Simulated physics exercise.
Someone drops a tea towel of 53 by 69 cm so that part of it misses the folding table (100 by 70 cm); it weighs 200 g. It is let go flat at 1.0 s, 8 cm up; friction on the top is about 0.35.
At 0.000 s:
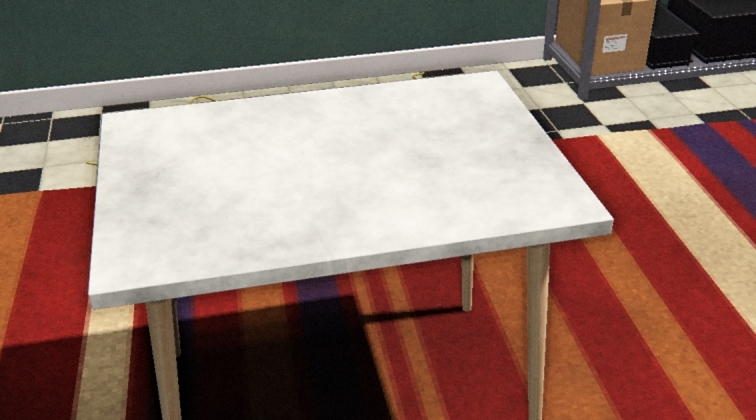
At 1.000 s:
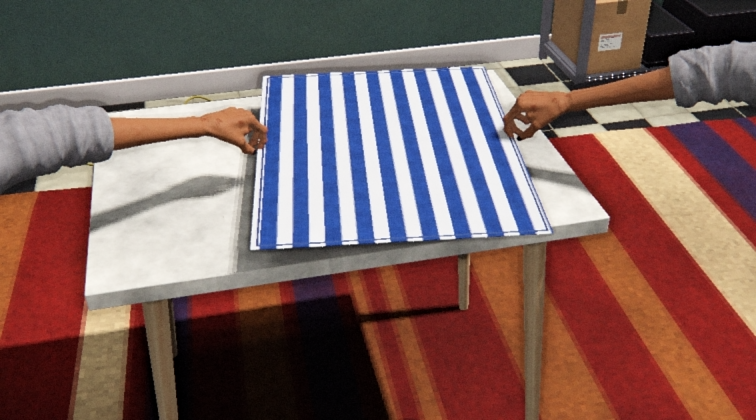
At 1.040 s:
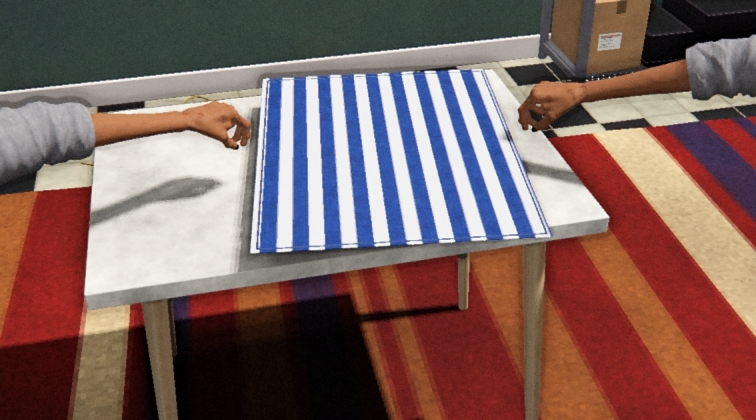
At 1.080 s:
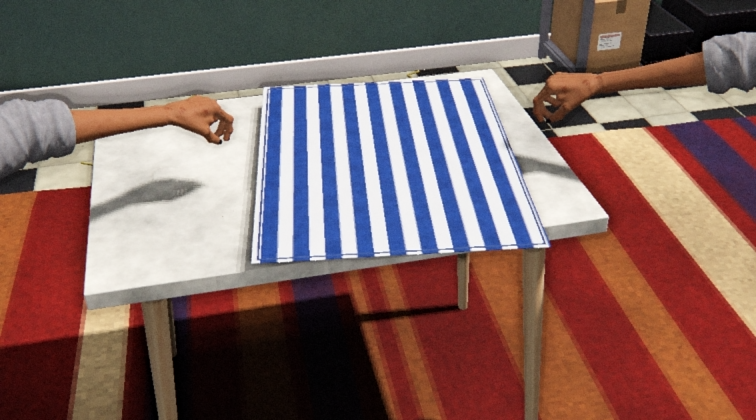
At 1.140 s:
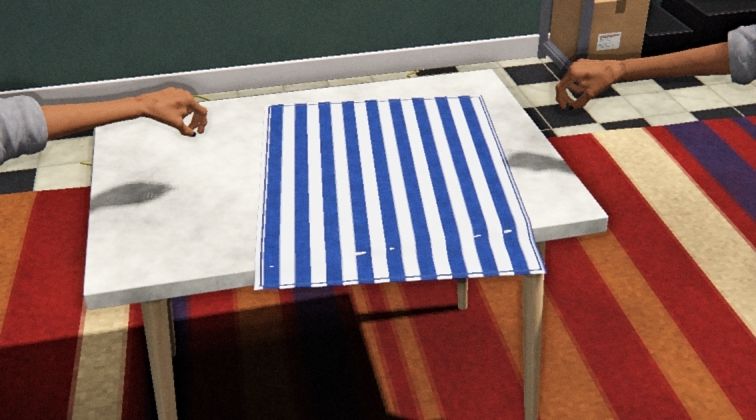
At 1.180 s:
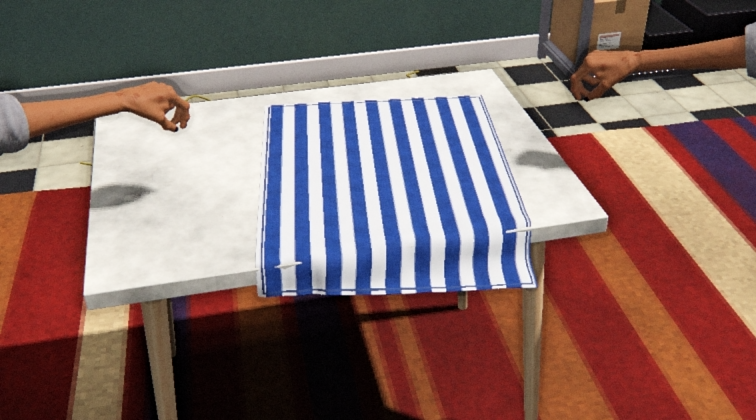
On a white table, hands release a striped towel, which settles and bends over the front edge.
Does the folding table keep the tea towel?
Outcome: The tea towel keeps to the top.
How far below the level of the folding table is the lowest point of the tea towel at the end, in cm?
Some 12 cm.
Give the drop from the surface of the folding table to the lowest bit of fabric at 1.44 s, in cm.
About 12 cm.
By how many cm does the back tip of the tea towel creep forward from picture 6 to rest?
About 0 cm.
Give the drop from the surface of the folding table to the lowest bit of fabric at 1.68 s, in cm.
About 12 cm.
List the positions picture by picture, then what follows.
The bare folding table, in the first frame.
Tea towel corners (251, 250) (264, 77) (484, 67) (553, 233), in the second frame.
Tea towel corners (251, 253) (263, 80), in the third frame.
Tea towel corners (252, 264) (264, 88), in the fourth frame.
Tea towel corners (255, 290) (265, 105), in the fifth frame.
Tea towel corners (265, 106) (482, 95), in the sixth frame.
After 1.4 s, 85 % of the tea towel is still over the top.
After 1.7 s, 85 % of the tea towel is still over the top.
After 1.9 s, 85 % of the tea towel is still over the top.
After 2.2 s, 85 % of the tea towel is still over the top.
After 4.4 s, 85 % of the tea towel is still over the top.
